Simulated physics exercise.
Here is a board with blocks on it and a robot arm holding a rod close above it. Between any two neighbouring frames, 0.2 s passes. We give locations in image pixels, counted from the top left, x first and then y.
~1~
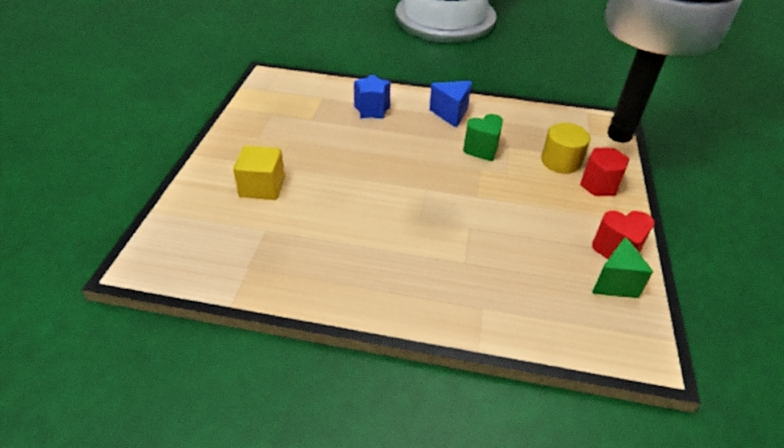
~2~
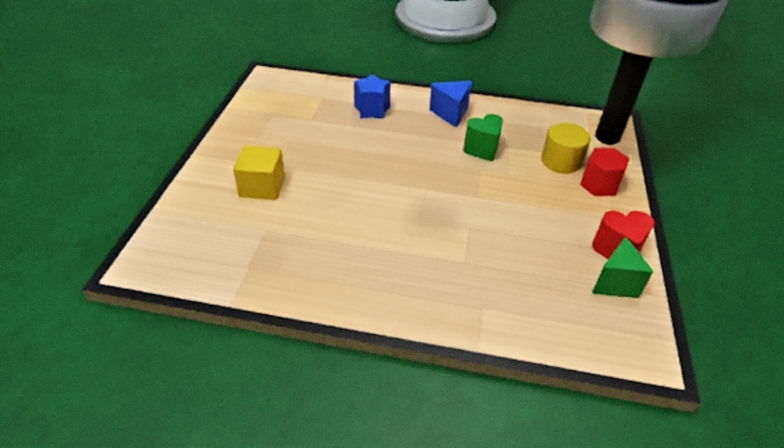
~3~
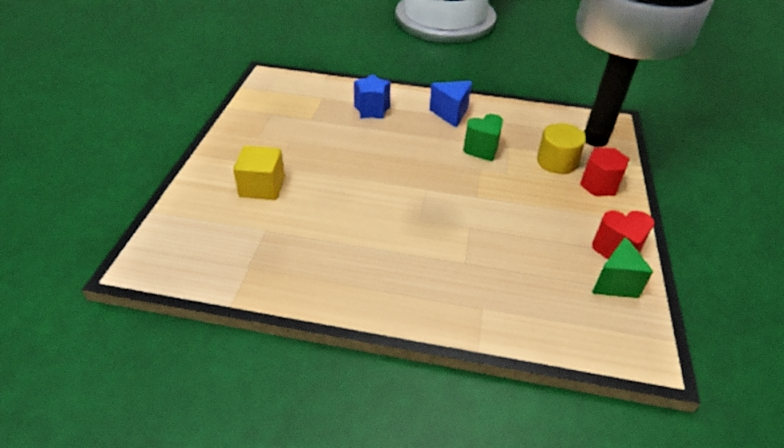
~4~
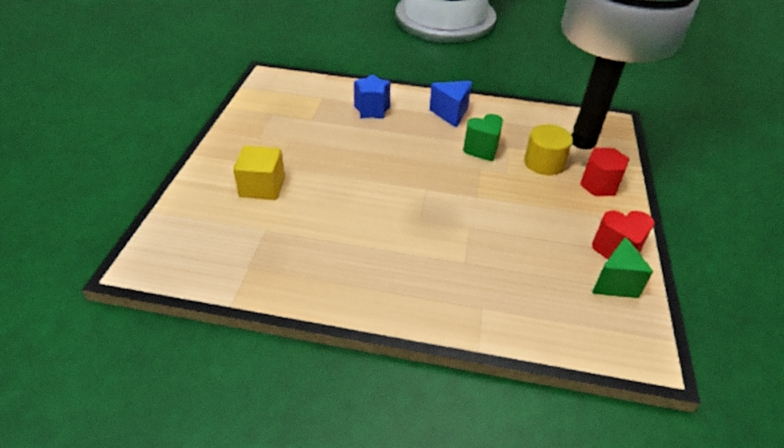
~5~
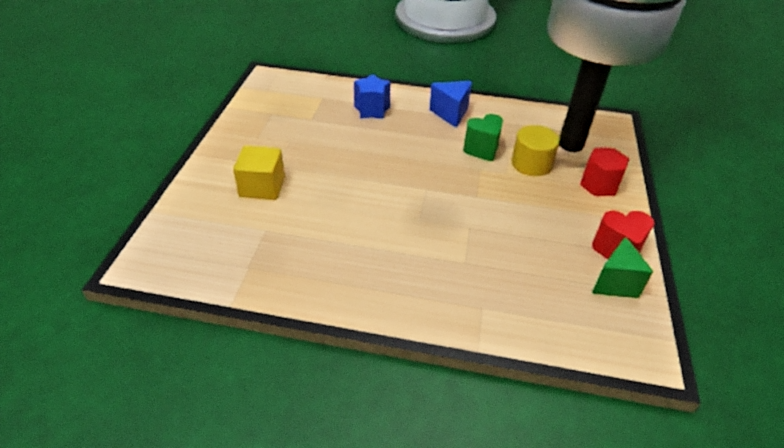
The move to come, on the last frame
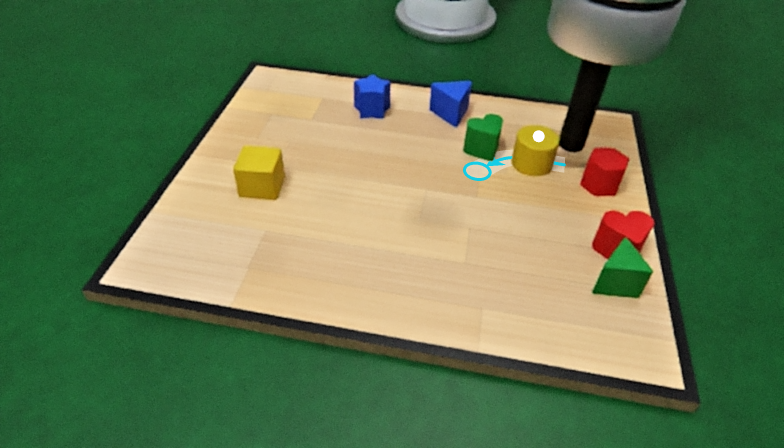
A robot arm with a black rod hangs over the right side of a black-edged wooden board on a green surface, seen from above at an angle. Blue blocks and a green heart sit near the back, a yellow cube at left, and a yellow cylinder, red blocks and a green triangle at right. The rod moves left and pushes the cylinder slightly toward the green heart.
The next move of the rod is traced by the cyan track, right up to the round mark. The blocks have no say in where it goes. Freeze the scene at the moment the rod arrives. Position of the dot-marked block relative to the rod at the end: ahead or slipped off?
The rod pushes it to the end.
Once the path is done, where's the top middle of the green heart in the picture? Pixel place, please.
It will likely be found at (455, 119).
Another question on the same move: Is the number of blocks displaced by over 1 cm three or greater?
That would be a no.
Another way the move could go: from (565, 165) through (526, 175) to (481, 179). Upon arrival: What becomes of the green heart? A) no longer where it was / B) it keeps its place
A
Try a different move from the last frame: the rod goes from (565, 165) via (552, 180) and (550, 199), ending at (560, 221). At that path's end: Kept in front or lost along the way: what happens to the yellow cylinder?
That block drops off.
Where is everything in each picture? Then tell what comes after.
The first picture shows lower end of the rod at (619, 136), tops of blocks, green heart at (487, 123), yellow cylinder at (570, 134), red six-sided block at (610, 158).
The second picture shows rod at (607, 138), blocks as before.
The third picture shows rod at (595, 141), yellow cylinder at (565, 134).
The fourth picture shows rod at (583, 143), yellow cylinder at (552, 135).
The fifth picture shows rod at (571, 146), green heart at (487, 123), yellow cylinder at (539, 136), red six-sided block at (610, 158).
The drawn path runs from (565, 165) by way of (532, 159) and (501, 159) to (477, 171); the dot is on the yellow cylinder.
What follows on the original path. One third of the way, rod at (536, 140); green heart at (474, 122), turned 25° clockwise; yellow cylinder at (506, 135).
Two thirds of the way, rod at (505, 140); green heart at (455, 119), turned 45° clockwise; yellow cylinder at (475, 138).
At the end, rod at (481, 152); green heart at (455, 119), turned 45° clockwise; yellow cylinder at (447, 144); red six-sided block not moved.
